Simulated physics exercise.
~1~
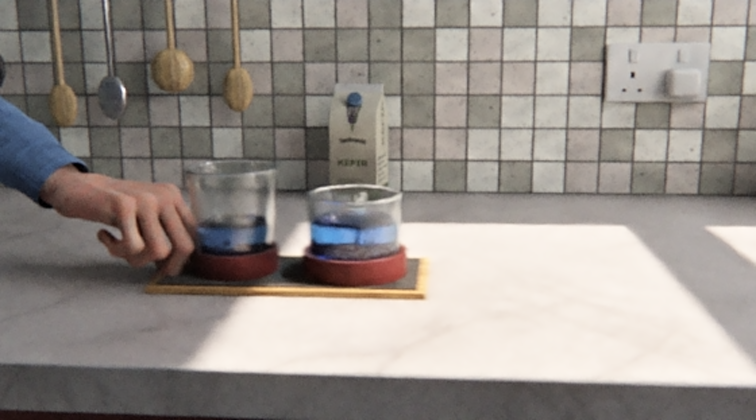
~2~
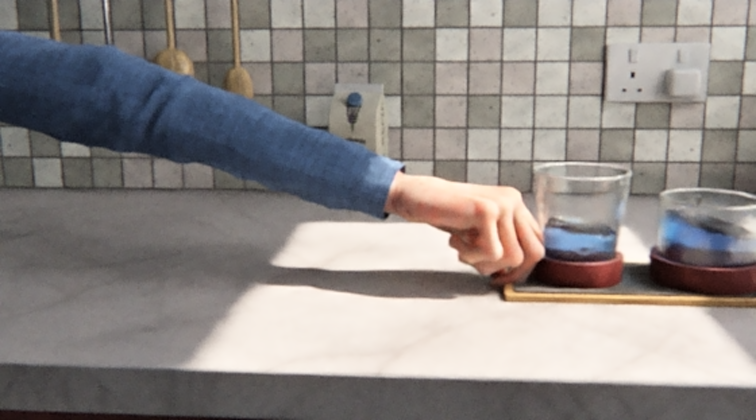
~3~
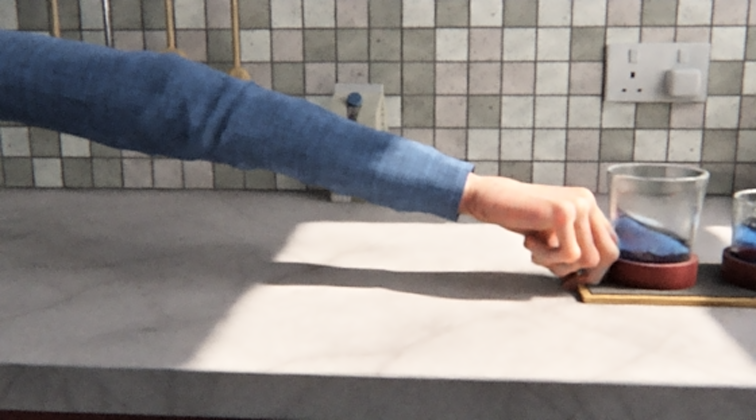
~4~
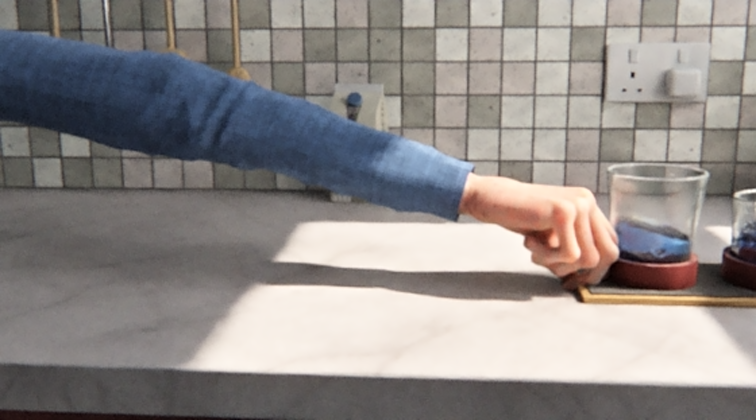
On a pale marble kitchen counter, before a tiled wall with hanging utensils and a carton, a hand in a blue sleeve holds the left end of a dark tray with a light edge. Two clear glass vessels of blue liquid stand on it in red holders, a taller drinking glass on the left and a shorter, wider one on the right. The hand pushes the tray a long way to the right, and the liquid tilts inside the glasses. The tray then stops near the right side, the shorter vessel partly out of view. The drinking glass stays upright, its liquid still inside, with the hand at the tray's end.
